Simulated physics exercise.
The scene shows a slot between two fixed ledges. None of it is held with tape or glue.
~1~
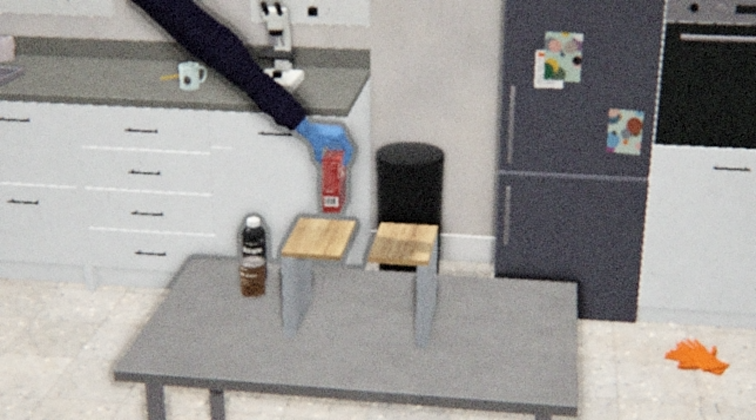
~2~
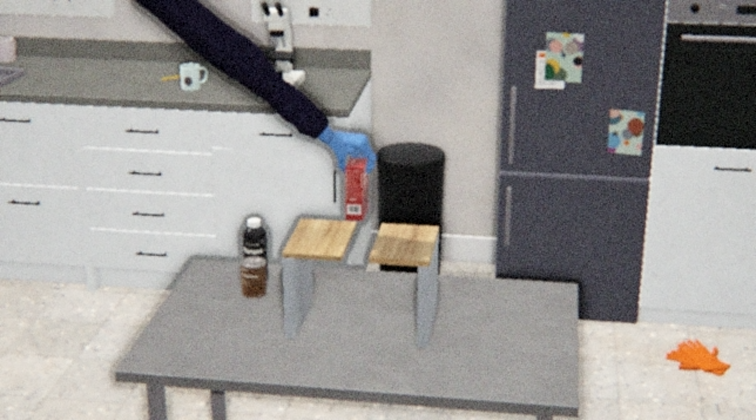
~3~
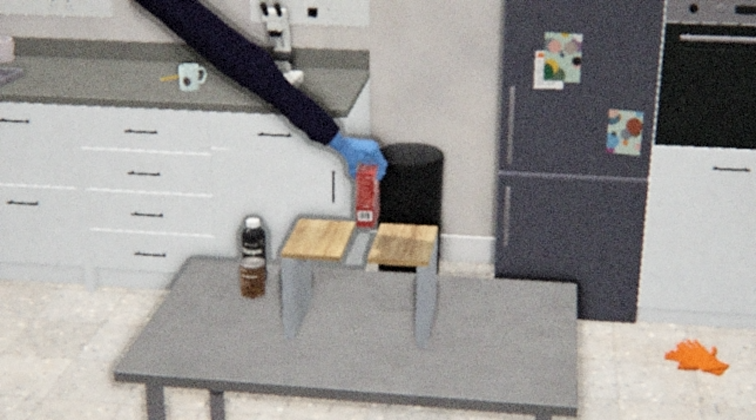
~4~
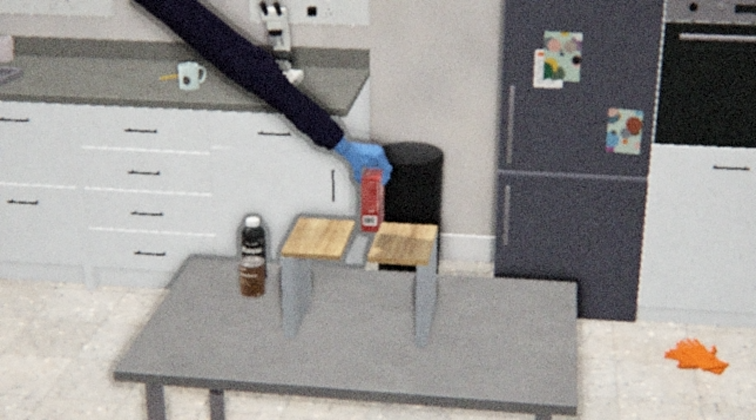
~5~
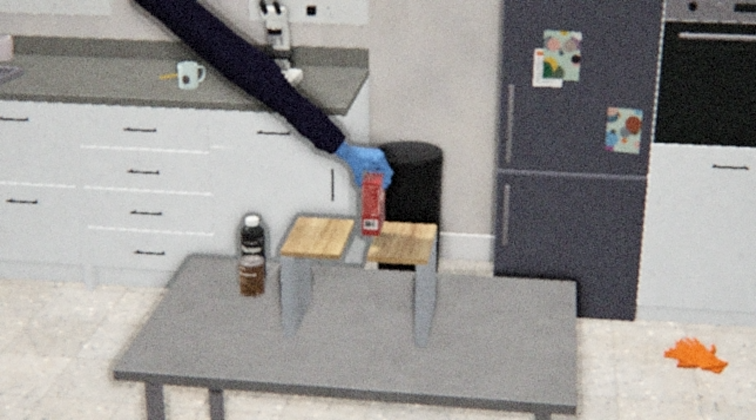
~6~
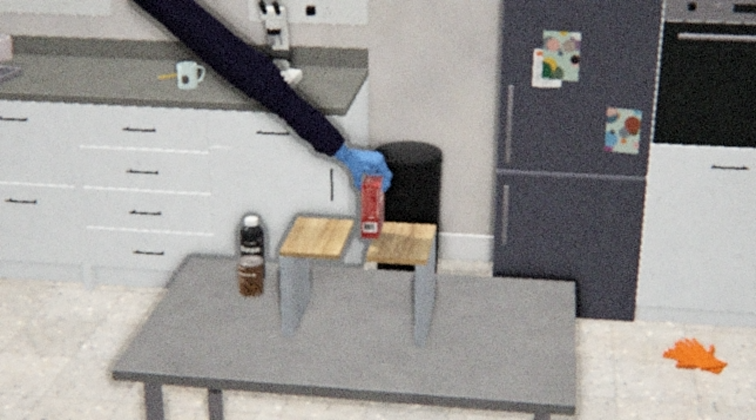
A blue-gloved hand carries a red packet right and slightly down above a wooden-topped stand.
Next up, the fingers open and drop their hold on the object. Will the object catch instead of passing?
Yes, it catches.
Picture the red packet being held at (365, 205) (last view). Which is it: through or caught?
Let go there, it makes it through.
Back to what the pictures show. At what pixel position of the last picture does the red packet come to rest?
Pretty much around (340, 228), I'd say.
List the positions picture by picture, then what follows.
In the first frame, on its way; red packet (334, 180); brown tin (253, 277).
In the second frame, on its way; red packet (357, 188); brown tin (254, 278).
In the third frame, on its way; red packet (368, 194); brown tin (253, 278).
In the fourth frame, on its way; red packet (373, 199); brown tin (253, 277).
In the fifth frame, on its way; red packet (374, 203); brown tin (252, 277).
In the sixth frame, poised above the slot; red packet (373, 206); brown tin (251, 277).
Then, 0.50 s after the last picture, red packet tipped 26° from how it was near (360, 214).
Then, 0.60 s after the last picture, red packet tipped 63° from how it was near (346, 228).
At rest, tipped over on the stand or table, red packet; the other 2 in place. Seen from the same camera at the end, red packet near (340, 228). The packet lodges.
